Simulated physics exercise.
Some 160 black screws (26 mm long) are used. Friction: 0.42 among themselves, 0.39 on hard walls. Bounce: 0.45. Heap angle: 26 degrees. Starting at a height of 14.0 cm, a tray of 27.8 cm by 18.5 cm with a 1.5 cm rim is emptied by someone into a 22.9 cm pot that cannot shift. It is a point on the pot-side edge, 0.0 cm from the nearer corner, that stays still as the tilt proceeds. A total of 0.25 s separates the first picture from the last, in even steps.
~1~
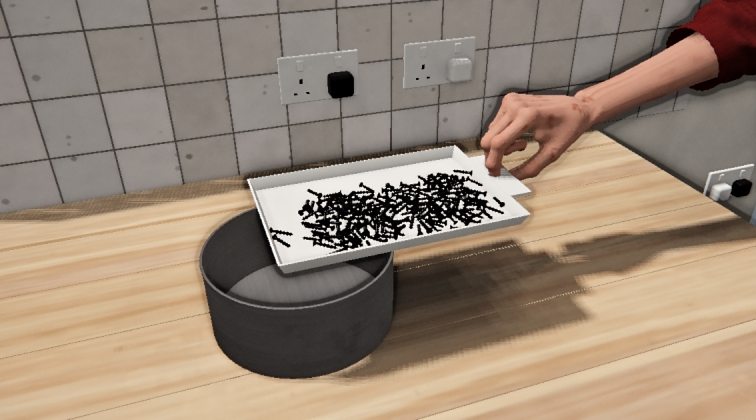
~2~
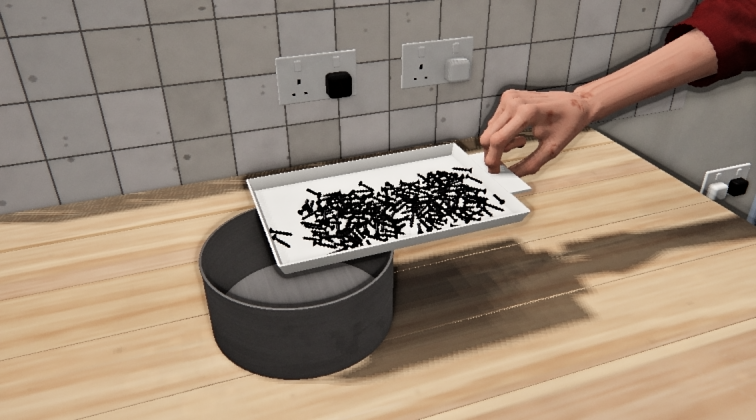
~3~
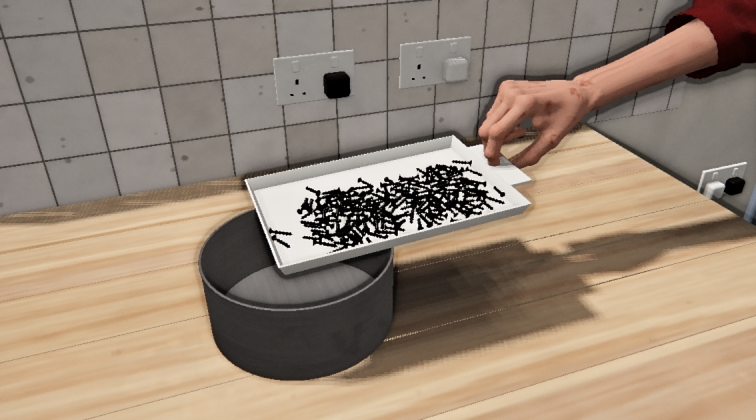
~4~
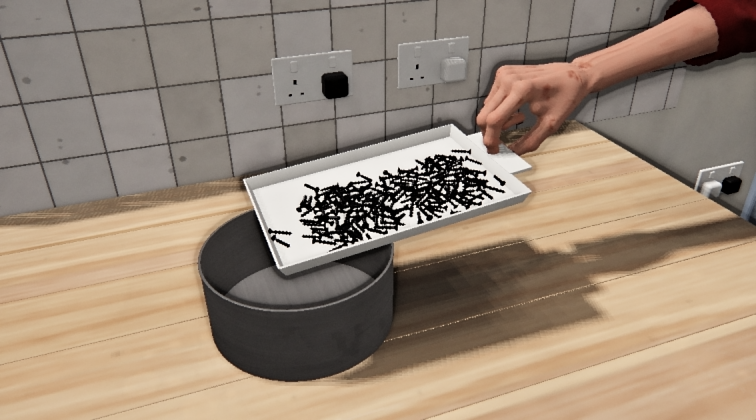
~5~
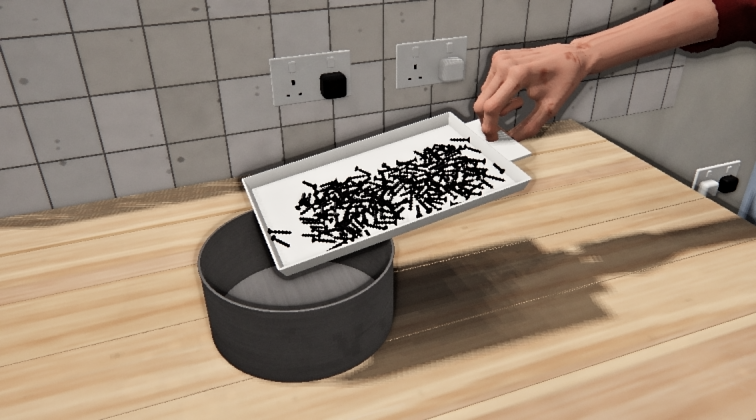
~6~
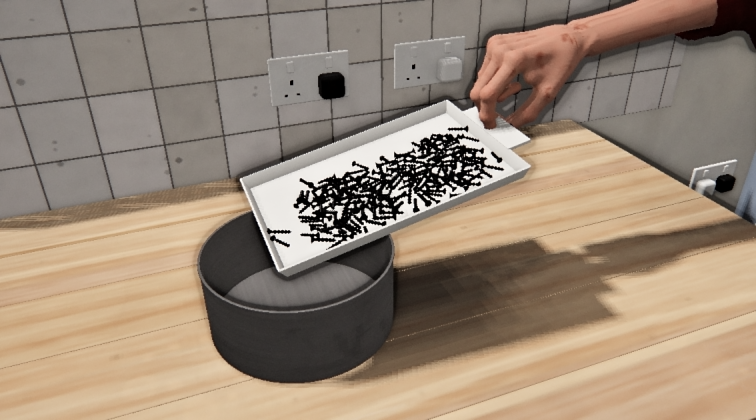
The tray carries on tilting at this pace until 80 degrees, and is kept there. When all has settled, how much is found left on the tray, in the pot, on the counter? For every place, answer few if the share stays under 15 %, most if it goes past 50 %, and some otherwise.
Shares - tray: Few; pot: Most; counter: Some.
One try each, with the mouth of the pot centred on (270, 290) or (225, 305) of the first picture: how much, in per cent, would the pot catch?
About 95 and 90 per cent.
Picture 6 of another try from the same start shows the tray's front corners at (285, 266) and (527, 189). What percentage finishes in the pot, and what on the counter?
Pot 0; counter 100.
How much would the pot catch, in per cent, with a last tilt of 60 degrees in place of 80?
Result: Close to 60 %.
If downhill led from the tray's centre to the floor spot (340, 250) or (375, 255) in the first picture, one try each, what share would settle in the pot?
Approximately 5 percent, then 0 percent.
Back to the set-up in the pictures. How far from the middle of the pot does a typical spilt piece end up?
Distance: Around 18 cm.
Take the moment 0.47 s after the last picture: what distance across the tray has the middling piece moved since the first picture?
It has moved some 9 cm from its start.
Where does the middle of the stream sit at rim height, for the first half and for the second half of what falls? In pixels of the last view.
Around (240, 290), then around (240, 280).
Then, 0.47 s after the last picture, tilt 45 degrees; the tray holds 100 %, the pot 0 %.
Then, 0.79 s after the last picture, tilt 66 degrees; the tray holds 35 %, the pot 35 %.
Then, 1.20 s after the last picture, tilt 80 degrees; the tray holds 5 %, the pot 65 %.
In the end, tray 0 %, pot 70 %, counter 30 %.
